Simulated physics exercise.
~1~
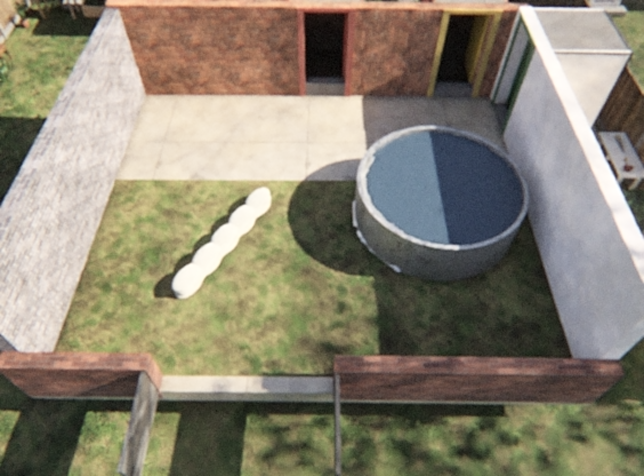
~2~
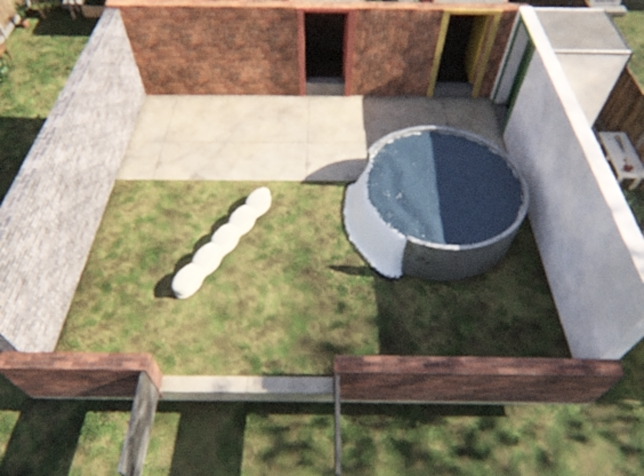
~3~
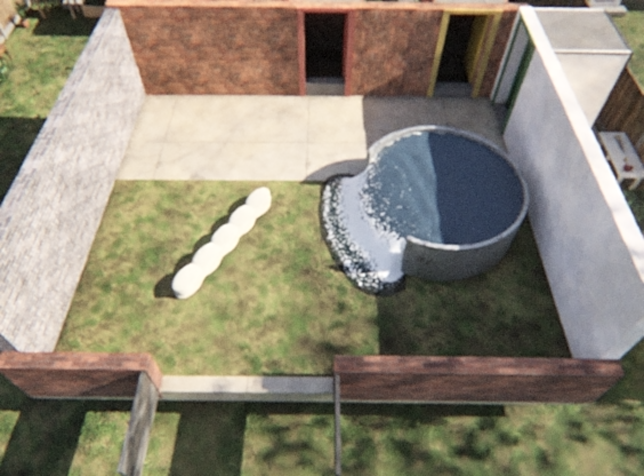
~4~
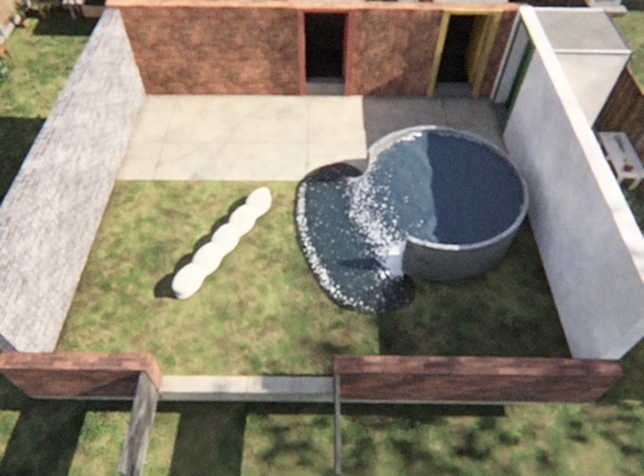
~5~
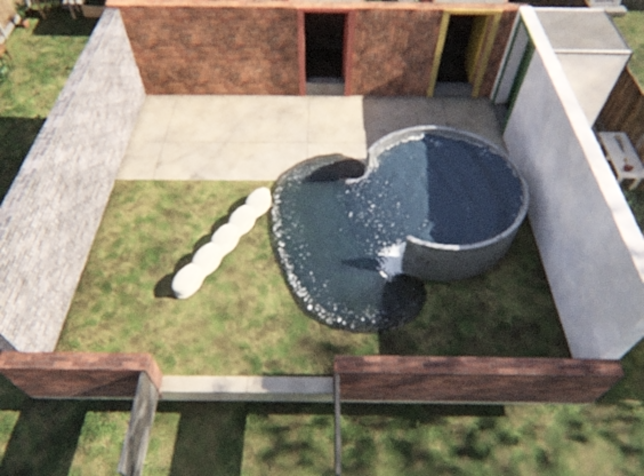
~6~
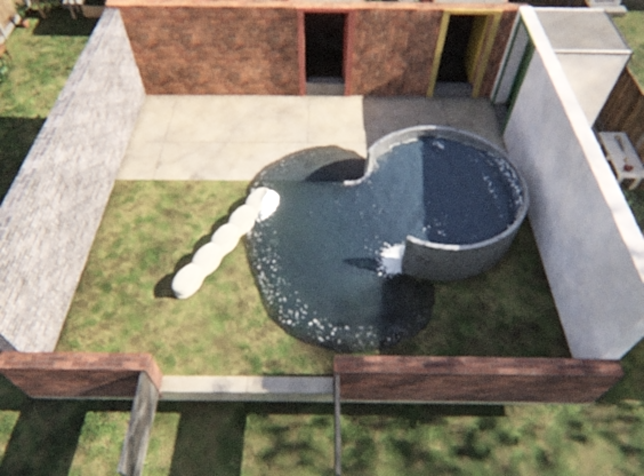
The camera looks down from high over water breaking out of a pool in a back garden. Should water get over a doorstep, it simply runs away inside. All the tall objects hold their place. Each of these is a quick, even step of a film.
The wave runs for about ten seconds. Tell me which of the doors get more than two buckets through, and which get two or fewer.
Sorted out: The red door gets two or fewer; the yellow door gets two or fewer; the green door gets two or fewer.
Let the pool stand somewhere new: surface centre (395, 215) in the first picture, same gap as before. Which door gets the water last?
That would be the one in green, I think.
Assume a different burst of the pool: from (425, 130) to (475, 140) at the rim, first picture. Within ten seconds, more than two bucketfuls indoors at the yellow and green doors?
Result - yellow one tops the mark, green one tops the mark.
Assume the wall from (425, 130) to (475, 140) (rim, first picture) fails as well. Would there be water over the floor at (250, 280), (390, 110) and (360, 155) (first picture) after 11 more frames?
Point one not reached; point two reached; point three not reached.
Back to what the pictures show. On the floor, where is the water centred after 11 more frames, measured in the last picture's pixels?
Close to (338, 233).
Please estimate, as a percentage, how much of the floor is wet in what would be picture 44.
Estimate: Some 75 in a hundred.
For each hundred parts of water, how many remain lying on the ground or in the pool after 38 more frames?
Around 72 percent.
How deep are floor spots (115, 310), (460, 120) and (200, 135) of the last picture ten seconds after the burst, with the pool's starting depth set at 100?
First spot roughly 10 %, second 2 %, third 10 %.
A moment on, water covers 35 % of the floor; the red door not reached, the yellow door not reached, the green door not reached.
Next, water covers 55 % of the floor; the red door not reached, the yellow door not reached, the green door not reached.
Then, water covers 65 % of the floor; the red door wet at the sill, nothing in, the yellow door not reached, the green door not reached.
Later, water covers 75 % of the floor; the red door wet at the sill, nothing in, the yellow door not reached, the green door not reached.
In the end, water covers 90 % of the floor; the red door wet at the sill, nothing in, the yellow door wet at the sill, nothing in, the green door not reached.
